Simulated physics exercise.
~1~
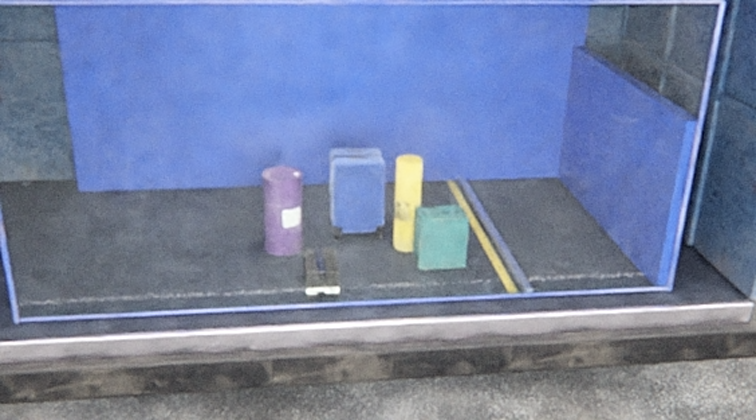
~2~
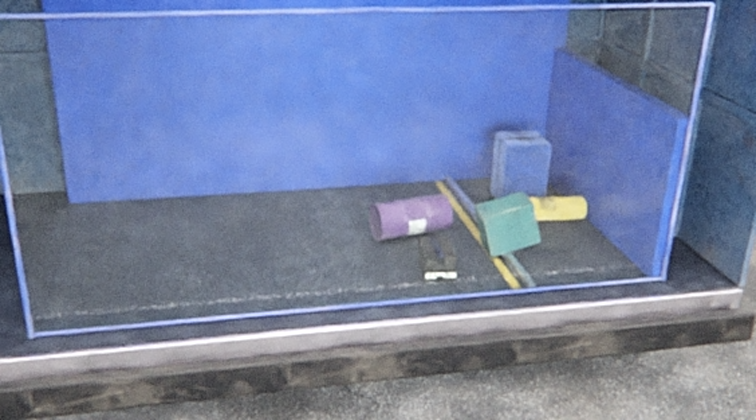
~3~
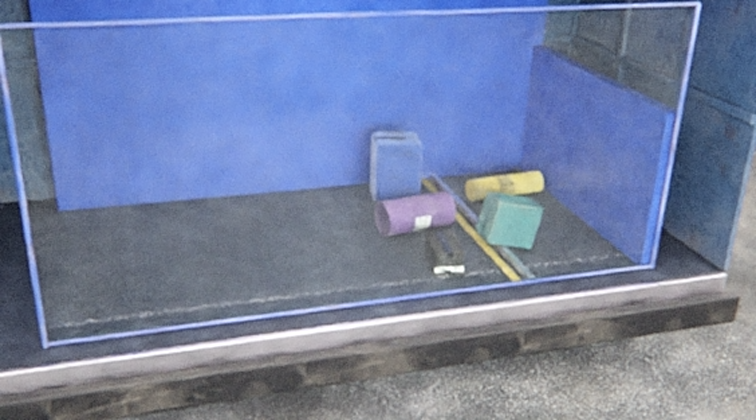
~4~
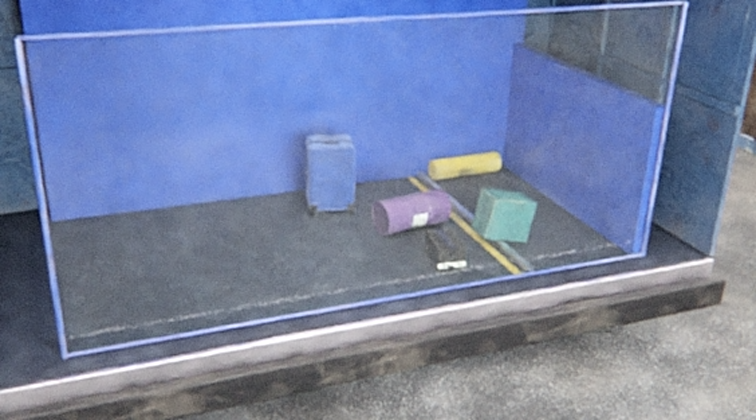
The blue case slides right then rolls back left, while the teal pack tips past the line.
